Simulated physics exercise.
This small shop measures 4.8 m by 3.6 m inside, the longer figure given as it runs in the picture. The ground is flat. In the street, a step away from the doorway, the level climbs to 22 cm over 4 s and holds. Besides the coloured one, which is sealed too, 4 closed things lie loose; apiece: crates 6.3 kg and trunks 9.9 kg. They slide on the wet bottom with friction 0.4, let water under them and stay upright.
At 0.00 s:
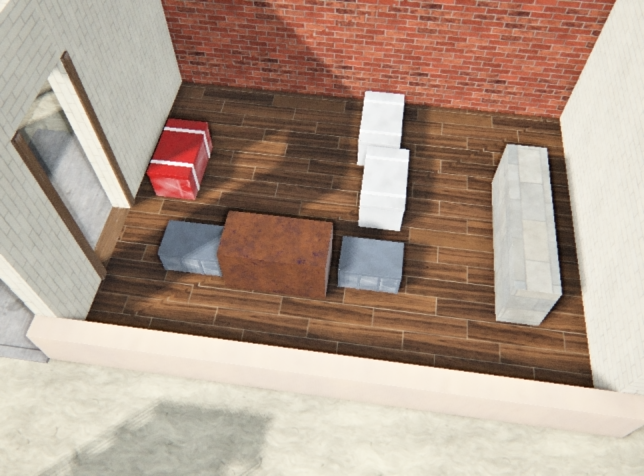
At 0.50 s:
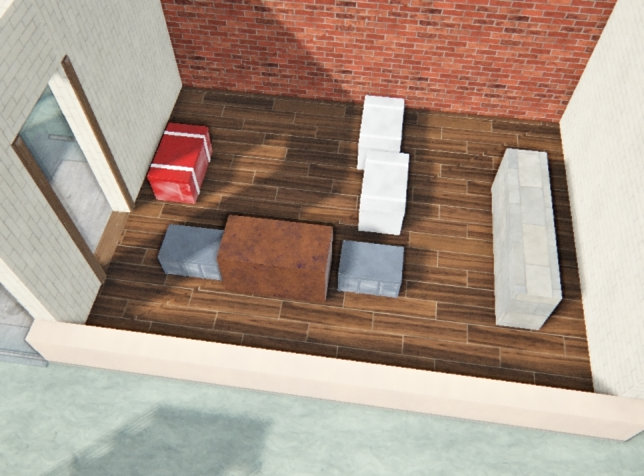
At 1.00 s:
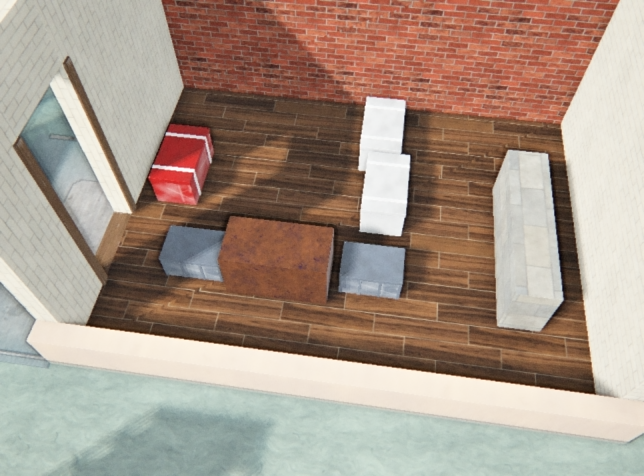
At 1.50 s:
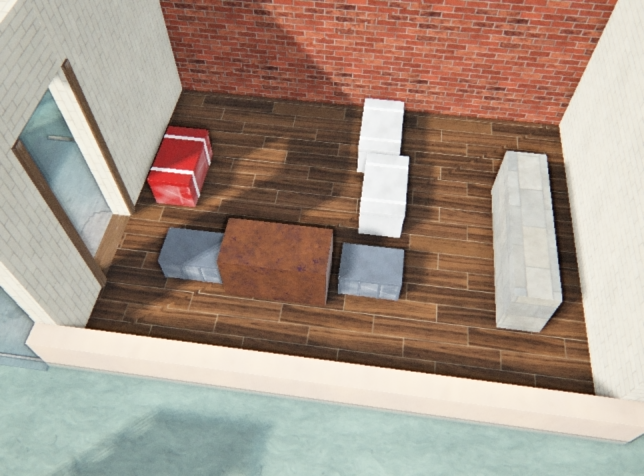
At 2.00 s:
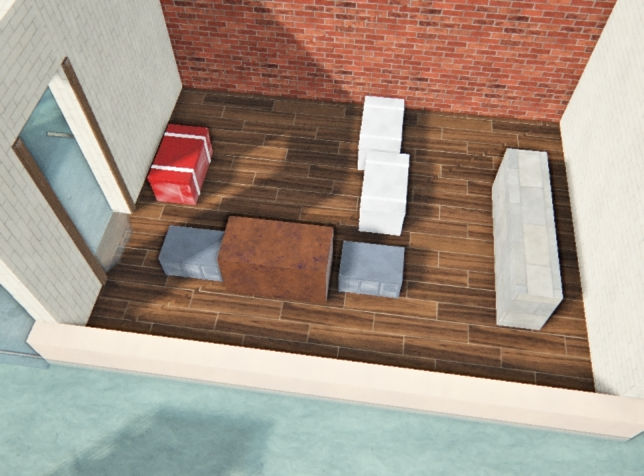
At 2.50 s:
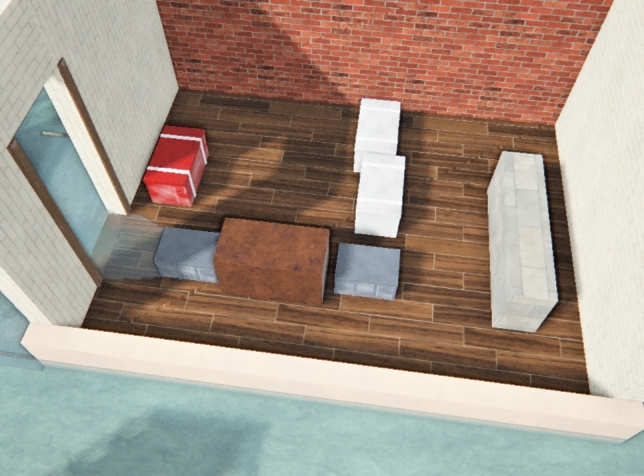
In a small brick-walled shop, water covers the street outside and enters through the left doorway.
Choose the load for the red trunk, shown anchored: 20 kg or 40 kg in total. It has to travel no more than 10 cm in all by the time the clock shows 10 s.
Verdict: The lower weight is enough.
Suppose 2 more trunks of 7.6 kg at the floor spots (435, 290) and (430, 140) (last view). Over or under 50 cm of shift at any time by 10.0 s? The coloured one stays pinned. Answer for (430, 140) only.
Answer: More.
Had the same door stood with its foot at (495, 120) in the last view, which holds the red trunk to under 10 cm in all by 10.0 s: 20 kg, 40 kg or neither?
In that case the lower weight is enough.
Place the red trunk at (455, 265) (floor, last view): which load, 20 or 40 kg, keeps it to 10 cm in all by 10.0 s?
Either load holds.
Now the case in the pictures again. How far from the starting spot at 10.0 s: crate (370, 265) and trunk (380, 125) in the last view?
In that order: 5 cm, 200 cm.
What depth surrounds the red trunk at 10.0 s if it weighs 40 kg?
About 3 cm.
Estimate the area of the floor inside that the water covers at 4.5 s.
Roughly 5.0 m2.
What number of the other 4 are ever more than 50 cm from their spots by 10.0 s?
That makes 3.
After 3.5 s the red trunk would be 0 cm from its start with 20 kg and 0 cm from its start with 40 kg; 1 cm of water round it then.
After 4.5 s the red trunk would be 0 cm from its start with 20 kg and 0 cm from its start with 40 kg; 2 cm of water round it then.
After 7.0 s the red trunk would be 0 cm from its start with 20 kg and 0 cm from its start with 40 kg; 2 cm of water round it then.
After 10.0 s the red trunk would be 0 cm from its start with 20 kg and 0 cm from its start with 40 kg; 3 cm of water round it then.
